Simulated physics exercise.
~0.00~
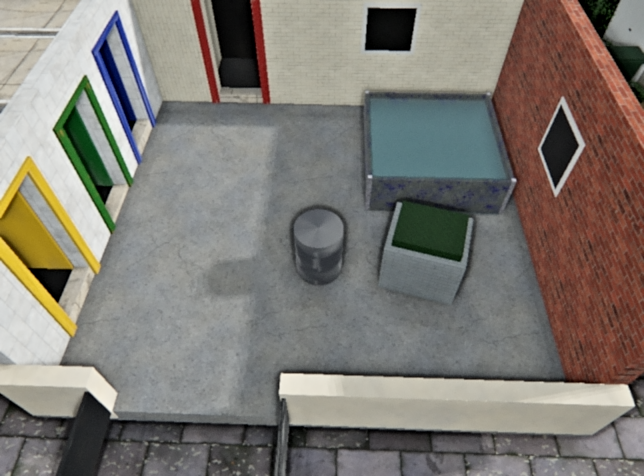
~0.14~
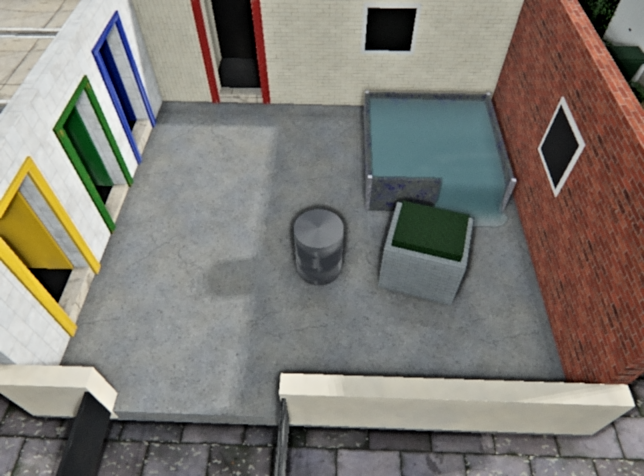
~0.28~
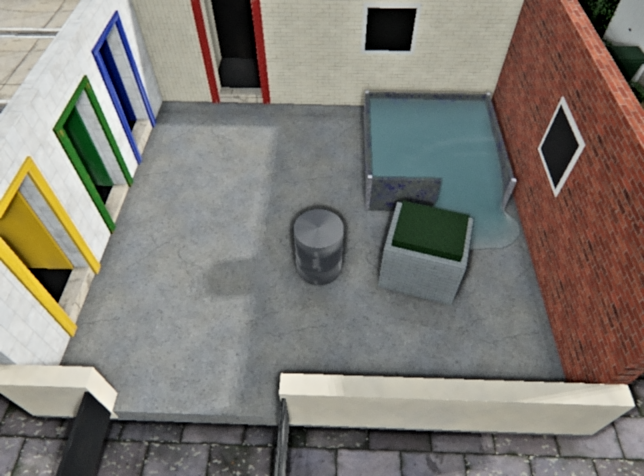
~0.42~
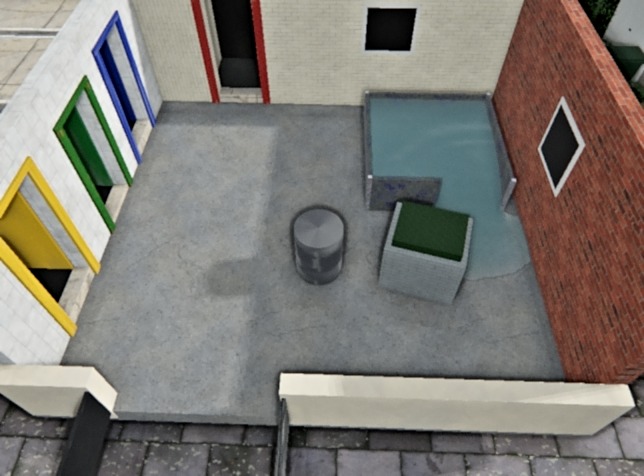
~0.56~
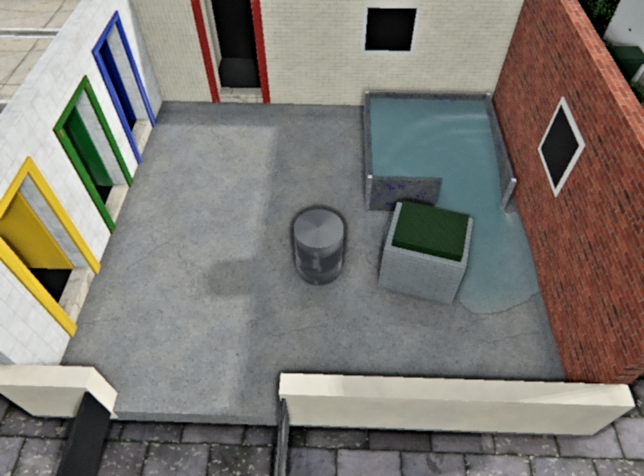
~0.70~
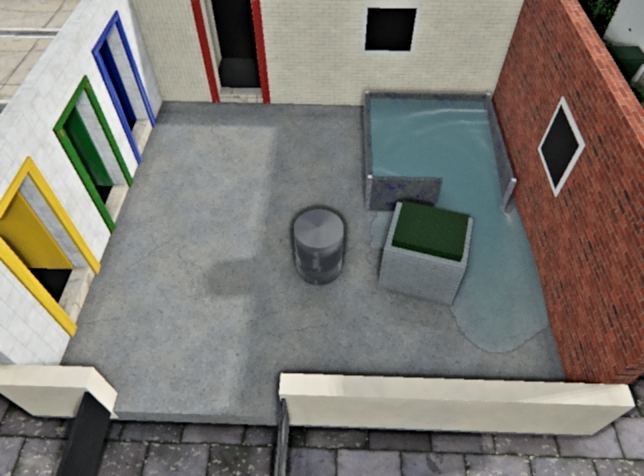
Water pouring from an opened gap in a tank and spreading along a red brick wall, past a green-topped block, across grey paving.
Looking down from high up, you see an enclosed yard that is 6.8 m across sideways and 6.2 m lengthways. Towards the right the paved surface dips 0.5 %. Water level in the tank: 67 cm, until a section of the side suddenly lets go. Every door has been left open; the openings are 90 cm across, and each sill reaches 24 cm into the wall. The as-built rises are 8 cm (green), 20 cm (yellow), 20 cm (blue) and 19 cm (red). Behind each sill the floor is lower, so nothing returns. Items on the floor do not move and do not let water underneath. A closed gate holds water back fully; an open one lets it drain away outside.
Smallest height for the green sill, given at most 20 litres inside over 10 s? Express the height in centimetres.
About 7.5 cm.
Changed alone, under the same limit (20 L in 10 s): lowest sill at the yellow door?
The yellow one would have to be about 15 cm high.
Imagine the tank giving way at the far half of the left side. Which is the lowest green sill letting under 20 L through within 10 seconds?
Required height: Approx. 13.0 cm.
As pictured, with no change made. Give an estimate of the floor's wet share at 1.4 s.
15 %.
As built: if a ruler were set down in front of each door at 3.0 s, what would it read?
In cm - green: 0, yellow: 0, blue: 0, red: 0.
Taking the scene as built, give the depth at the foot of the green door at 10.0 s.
Some 7.0 cm.
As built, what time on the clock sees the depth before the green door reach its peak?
5.0 s.
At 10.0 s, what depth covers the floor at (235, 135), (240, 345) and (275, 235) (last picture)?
Roughly 10, then 4, then 4 cm.
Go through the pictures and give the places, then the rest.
Still water, 67 cm deep, in the tank at (433, 137); the green door at (100, 163) is dry, in the first picture.
The gap is at a hidden place, the front 0.3 m out at a hidden place; the back of the tank holds 67 cm, in the second picture.
Water pours out at a hidden place and has run 0.8 m, to a hidden place; about 11 cm deep outside, 67 cm at the back, in the third picture.
The front is at a hidden place, 1.3 m from the gap at a hidden place; 1.9 m2 of floor is wet, 67 cm left at the back, in the fourth picture.
The front is at (476, 307), 1.9 m from the gap at a hidden place; 2.8 m2 of floor is wet, 67 cm left at the back, in the fifth picture.
The gap is at a hidden place, the front 2.5 m out at (487, 345); the back of the tank holds 63 cm; 4.5 m in a straight line remain to the green door at (100, 163), in the sixth picture.
After 1.4 s water covers 15 % of the floor, deepest (53 cm) near (565, 408); it has not reached the green door.
After 3.0 s water covers 40 % of the floor, deepest (42 cm) near (533, 393); it has not reached the green door.
After 10.0 s water covers 95 % of the floor, deepest (14 cm) near (163, 102); 7 cm at the green door, 18 litres in over its 8 cm sill.
At the green door as built, the water arrived by 4.4 s and peaked near 13 cm at 5.2 s.
Run again over the same 10 s with other heights there, 31 litres in over 6.5 cm, 12 litres over 9 cm. The limit of 20 litres is kept from about 7.5 cm up.
